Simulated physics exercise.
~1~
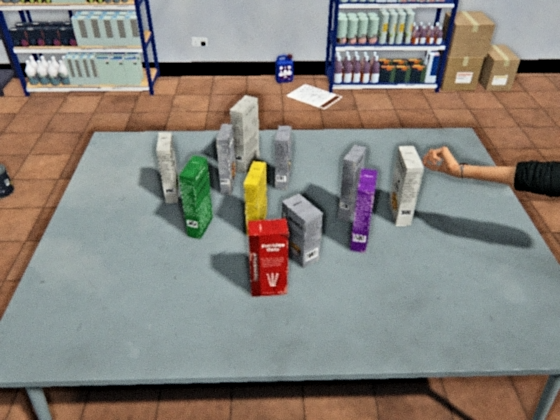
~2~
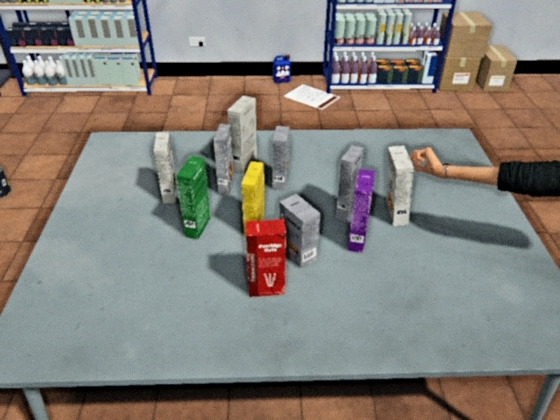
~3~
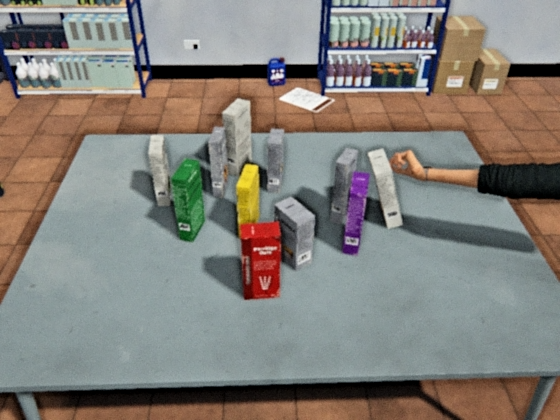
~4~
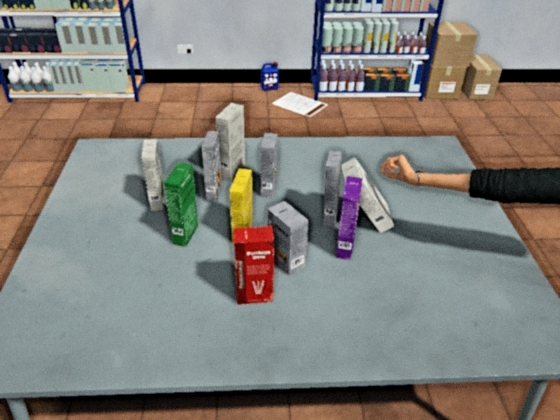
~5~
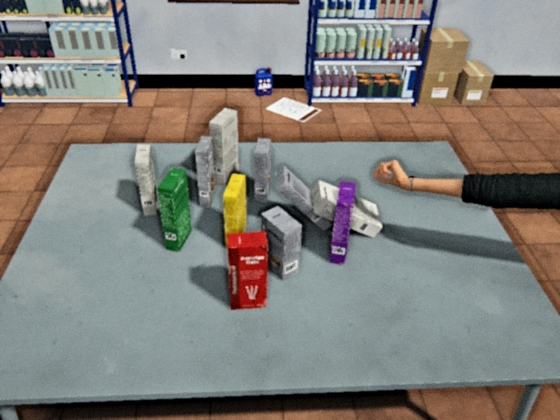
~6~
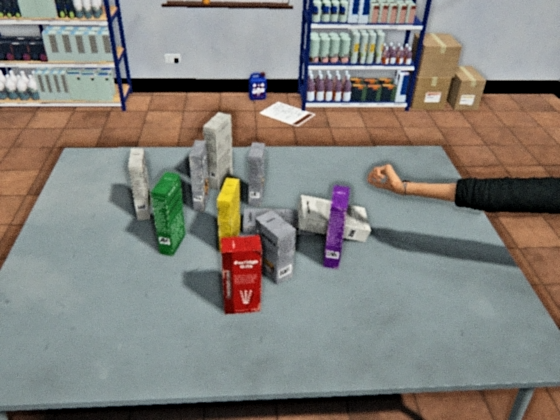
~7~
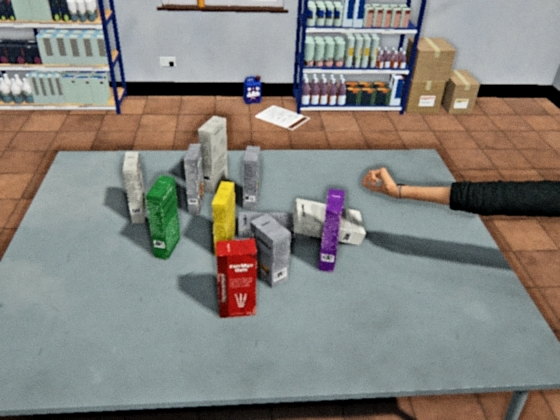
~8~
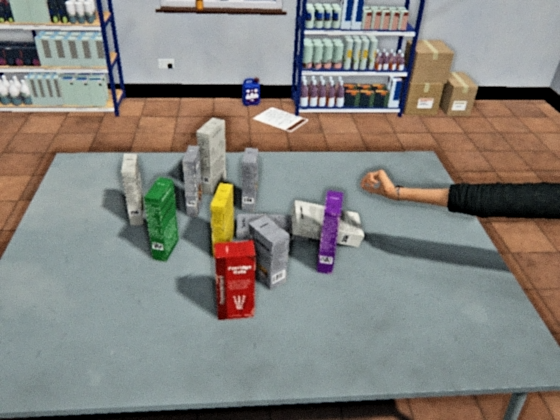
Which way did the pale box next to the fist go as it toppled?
It tipped over to the left, away from the fist and into the grey box beside it.
